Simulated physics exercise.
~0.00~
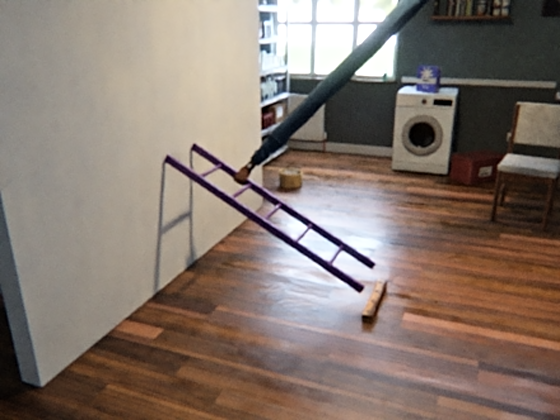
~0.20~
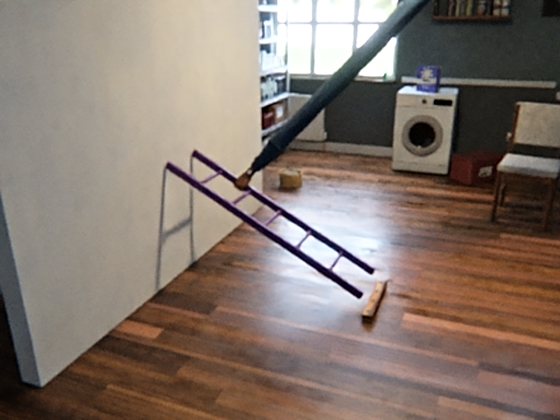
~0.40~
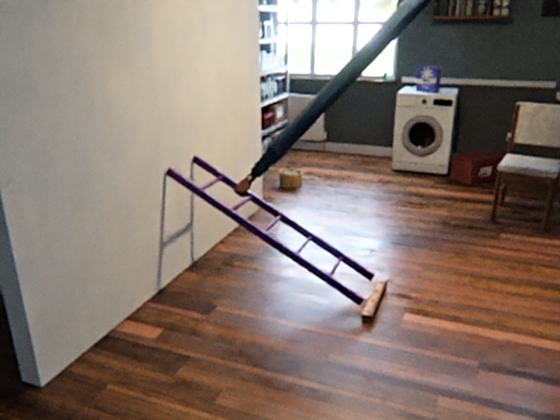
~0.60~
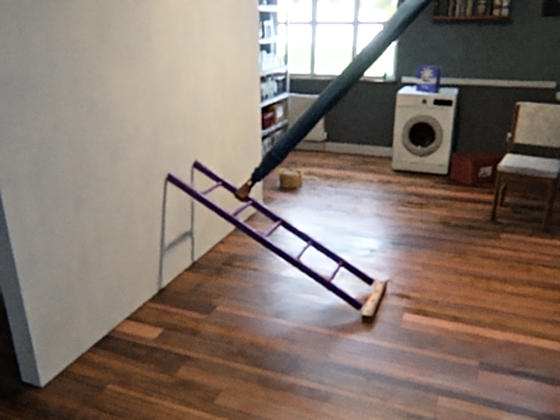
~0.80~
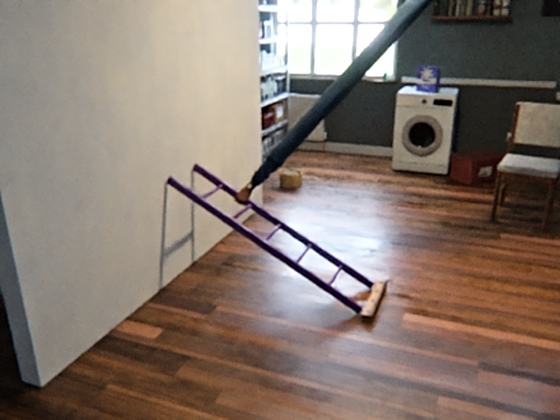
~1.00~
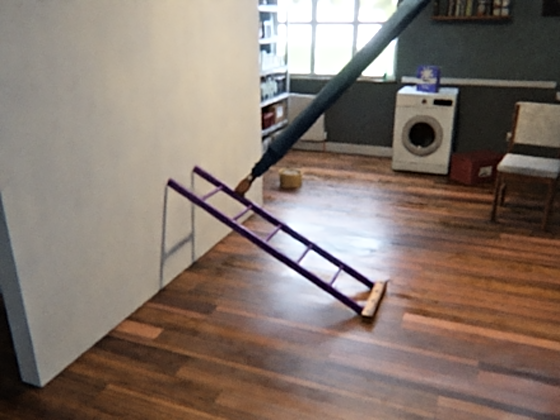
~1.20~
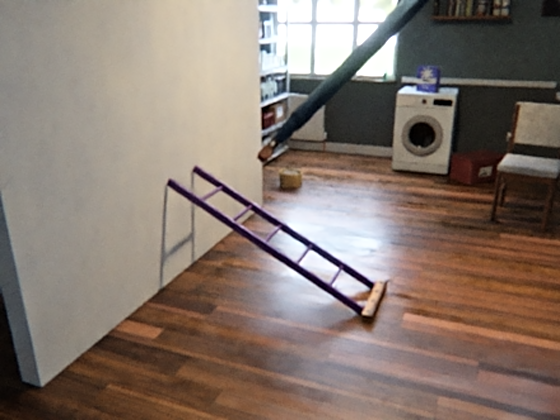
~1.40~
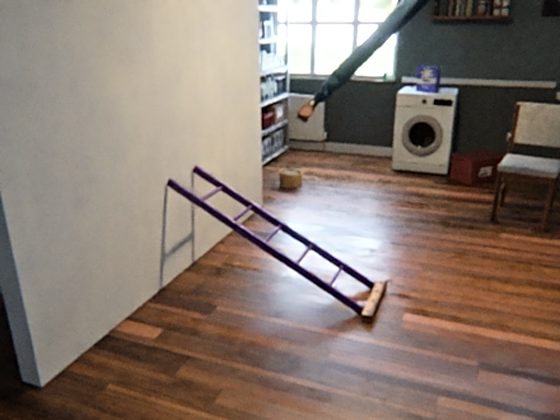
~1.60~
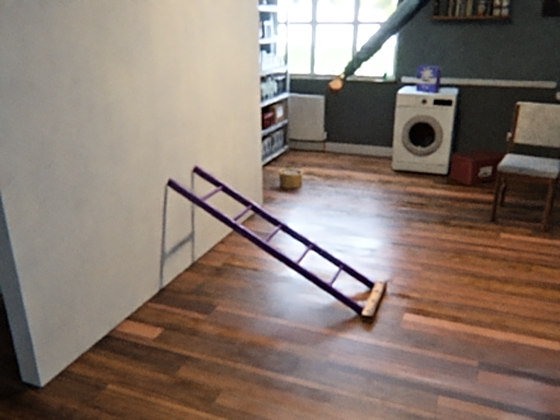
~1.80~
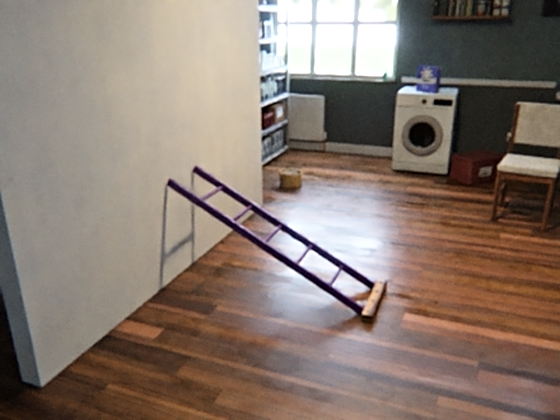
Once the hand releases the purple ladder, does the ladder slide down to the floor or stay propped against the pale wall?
It stays propped against the pale wall, with its feet still beside the wooden batten after the arm has gone.
